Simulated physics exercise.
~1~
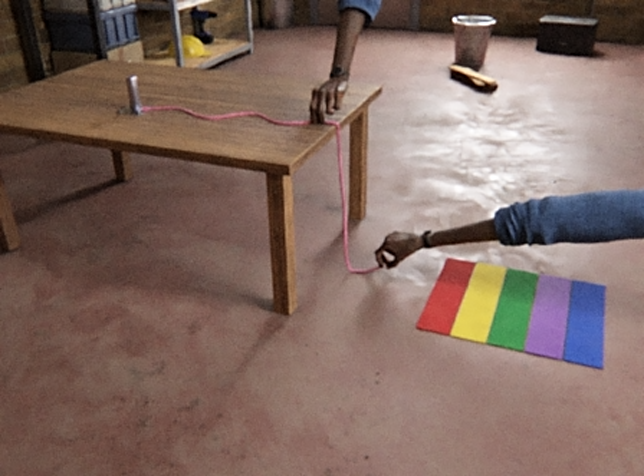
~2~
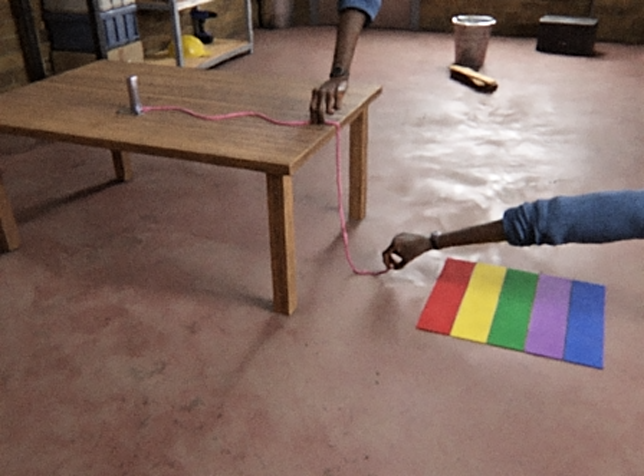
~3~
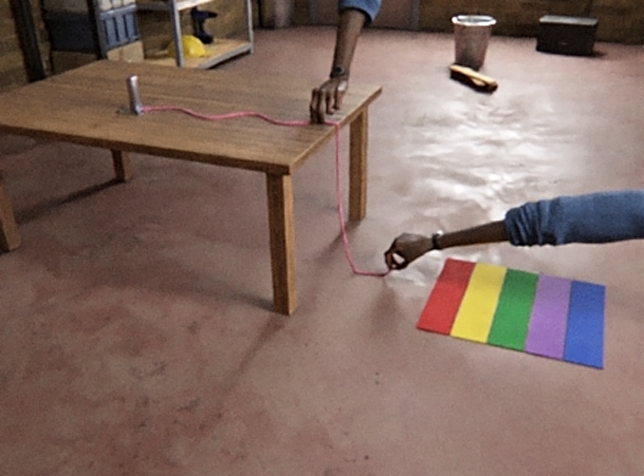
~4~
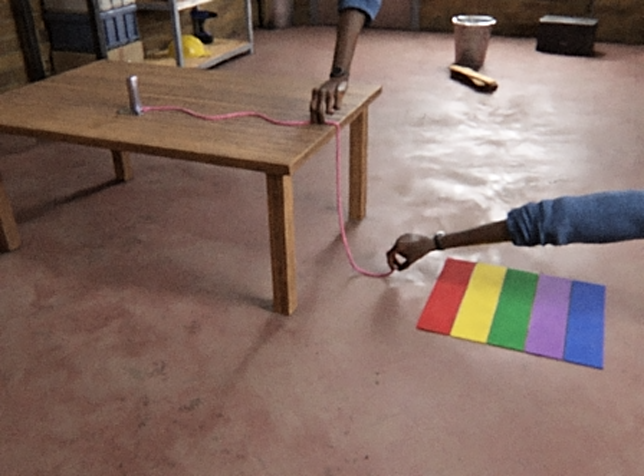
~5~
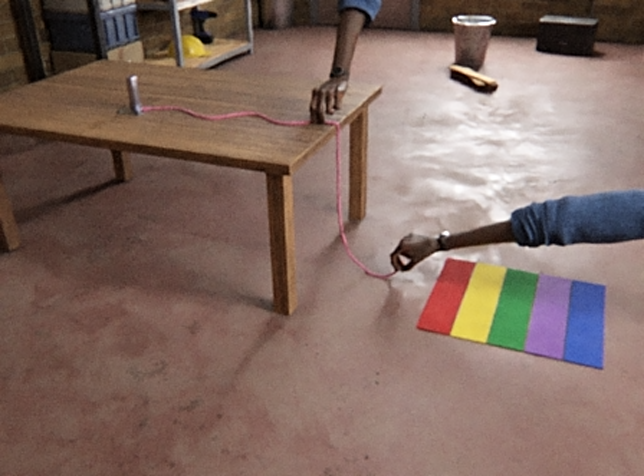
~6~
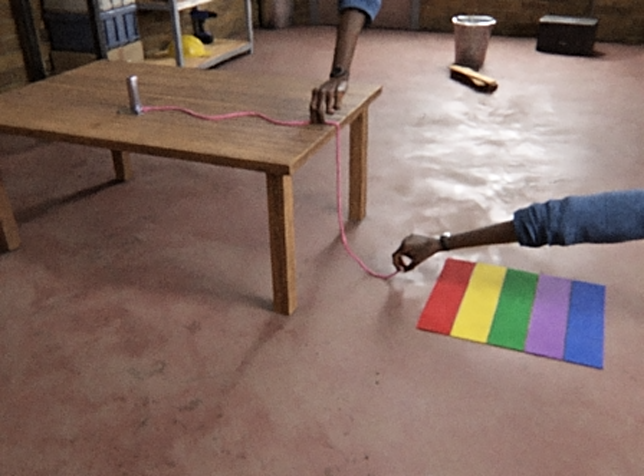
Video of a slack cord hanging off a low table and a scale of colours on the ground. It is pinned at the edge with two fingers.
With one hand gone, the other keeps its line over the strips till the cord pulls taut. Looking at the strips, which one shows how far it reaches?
The green strip shows it.
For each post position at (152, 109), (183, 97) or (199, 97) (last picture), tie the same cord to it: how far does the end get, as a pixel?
Going through them in sequence: (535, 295), (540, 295) and finally (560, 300).
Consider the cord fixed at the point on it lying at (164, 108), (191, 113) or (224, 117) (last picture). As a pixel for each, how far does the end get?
In order of the tries: About (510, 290), about (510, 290), about (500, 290).
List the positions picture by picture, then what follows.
End (385, 266); red (438, 317); yellow (472, 324); green (509, 332); purple (546, 339); blue (584, 348), in the first frame.
End (392, 267); cord through (175, 108) (225, 117) (274, 122) (338, 131) (340, 197) (348, 257), in the second frame.
End (394, 267), in the third frame.
End (396, 268); cord through (175, 108) (225, 117) (274, 122) (338, 131) (339, 197) (350, 257), in the fourth frame.
End (400, 268), in the fifth frame.
End (401, 269); cord through (175, 108) (225, 117) (274, 122) (338, 131) (339, 197) (353, 256), in the sixth frame.
A little later, end near (458, 279); over red.
Next, end near (495, 287); over yellow.
When it is tight, end near (517, 291); over green. It halts on the green strip.
